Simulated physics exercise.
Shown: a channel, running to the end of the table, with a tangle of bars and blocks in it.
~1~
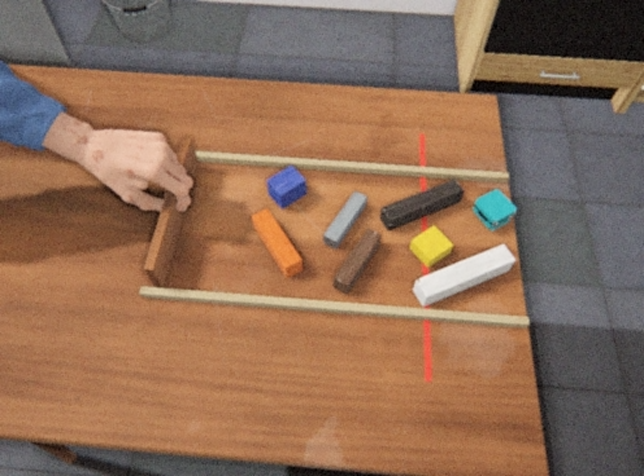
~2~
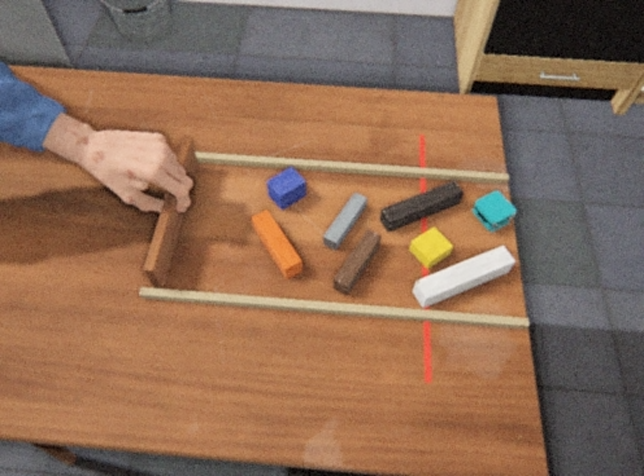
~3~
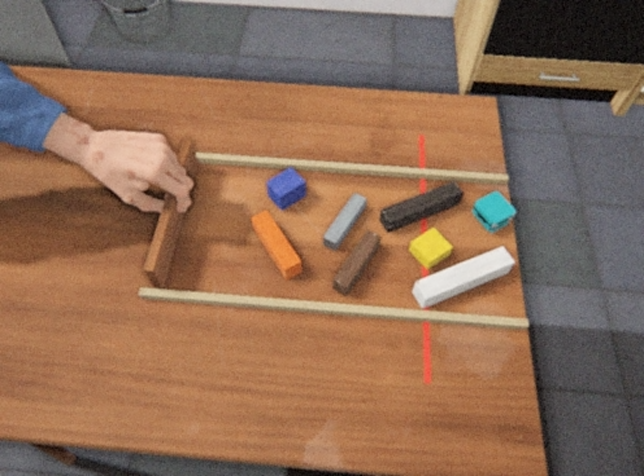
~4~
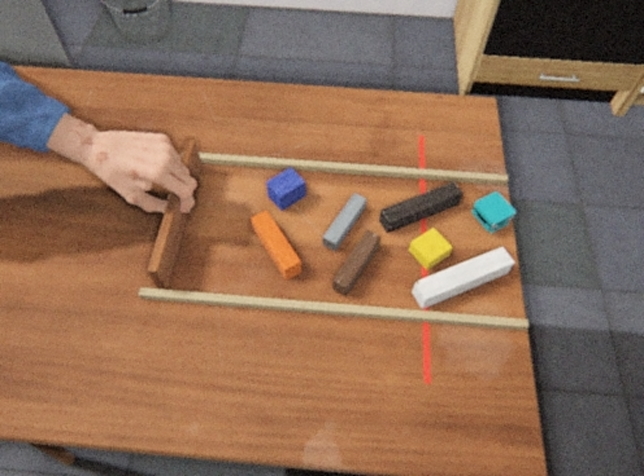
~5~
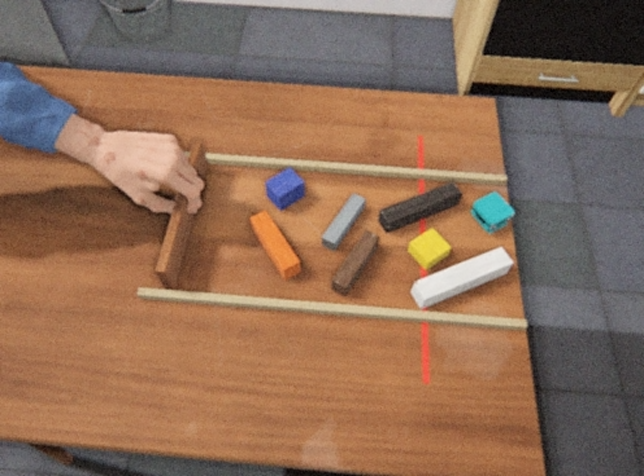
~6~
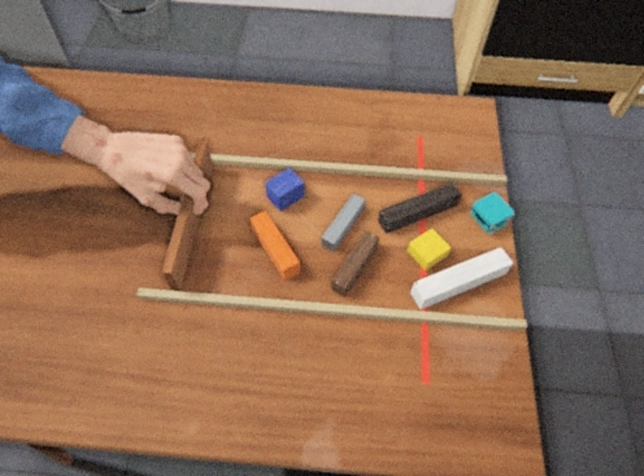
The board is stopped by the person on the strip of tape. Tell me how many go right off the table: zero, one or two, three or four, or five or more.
Zero go right off.
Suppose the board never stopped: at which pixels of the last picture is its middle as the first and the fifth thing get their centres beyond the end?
(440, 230), later (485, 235).
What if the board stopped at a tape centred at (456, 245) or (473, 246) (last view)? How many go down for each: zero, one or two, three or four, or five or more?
First tape: 3 or 4; second: Either three or four.
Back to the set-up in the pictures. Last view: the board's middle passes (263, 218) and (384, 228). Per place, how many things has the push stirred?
The counts are 2 and 7.
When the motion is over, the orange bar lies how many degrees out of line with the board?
About 0°.
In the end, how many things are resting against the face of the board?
Tally at the end: 2.
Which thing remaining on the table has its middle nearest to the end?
It's the turquoise case that is foremost.
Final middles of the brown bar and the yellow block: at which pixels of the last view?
You'll see the brown bar at (458, 281), with the yellow block at (492, 256).
Soon after, none off yet; turquoise case at rest near (491, 214); white bar at rest near (462, 278); yellow block at rest near (429, 249).
Then, none off yet; turquoise case at rest near (491, 214); white bar moved a little near (473, 280); yellow block moved about its own width near (453, 249).
At rest, the number that fall off is zero.
